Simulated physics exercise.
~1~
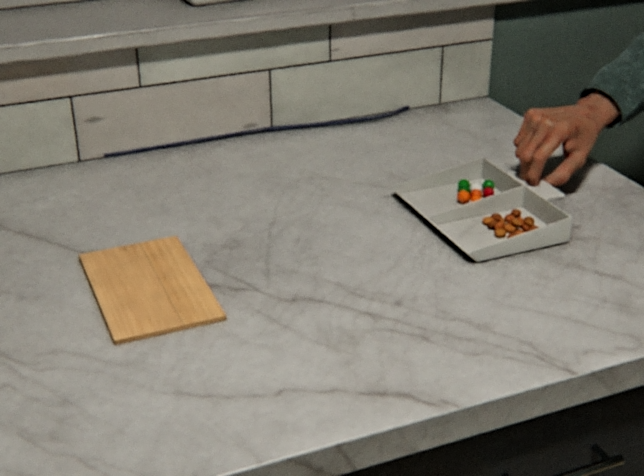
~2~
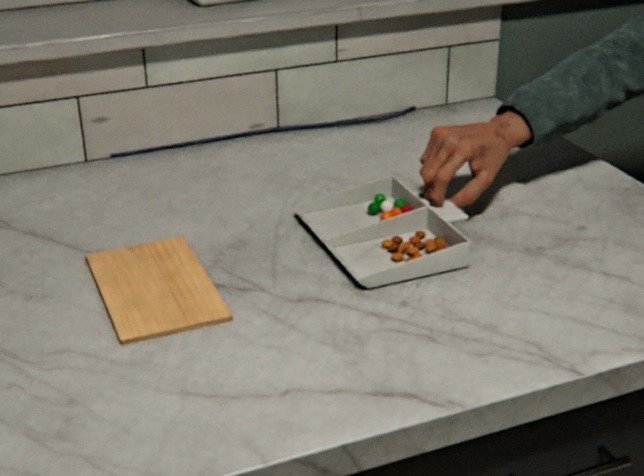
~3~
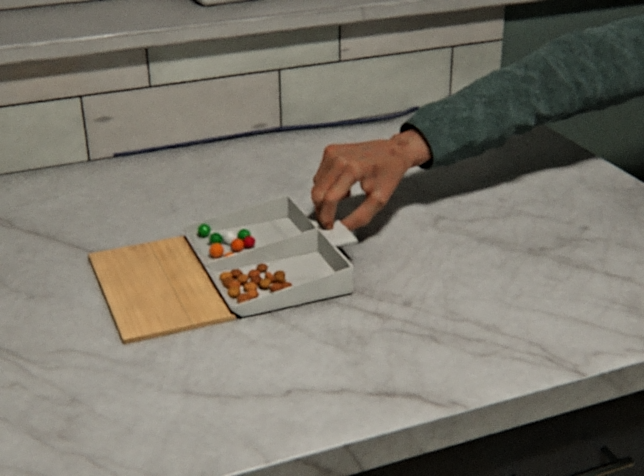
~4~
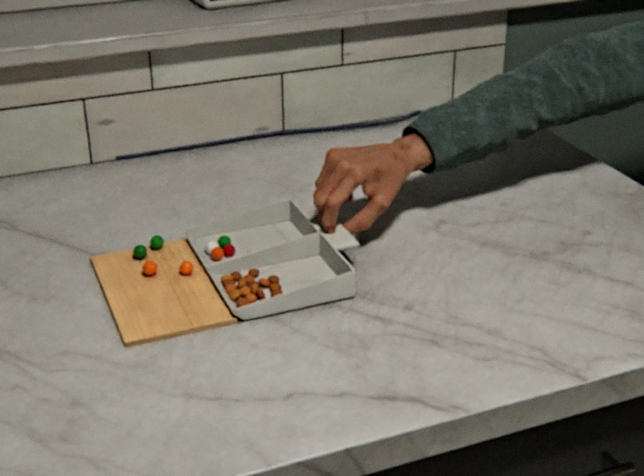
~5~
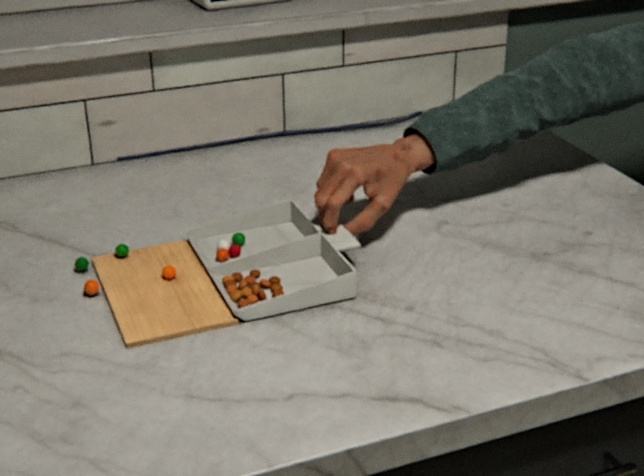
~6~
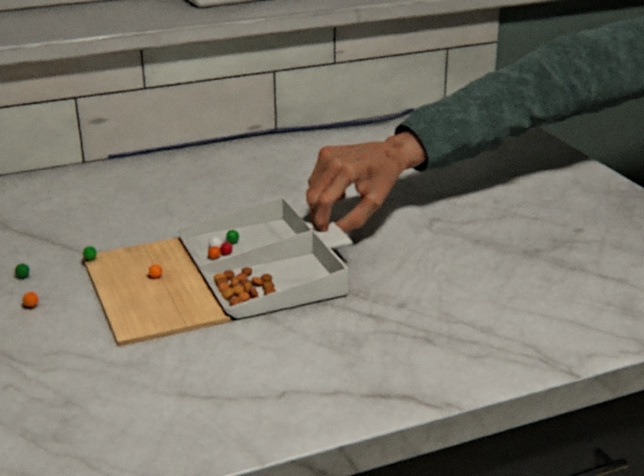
A pale grey divided tray, held at its right end by a hand in a dark green sleeve, slides left across a marbled grey countertop, seen from above at an angle. Round green, orange, red and white candies sit in its far section and brown nut-like pieces in its near one, while a flat wooden board lies to the left. The tray meets the board and stops, and both lots shift towards its low front rim. Two green and two orange candies roll out onto the board. Three end up beyond or at its left edge, one orange stays on the wood, and the brown pieces remain inside.
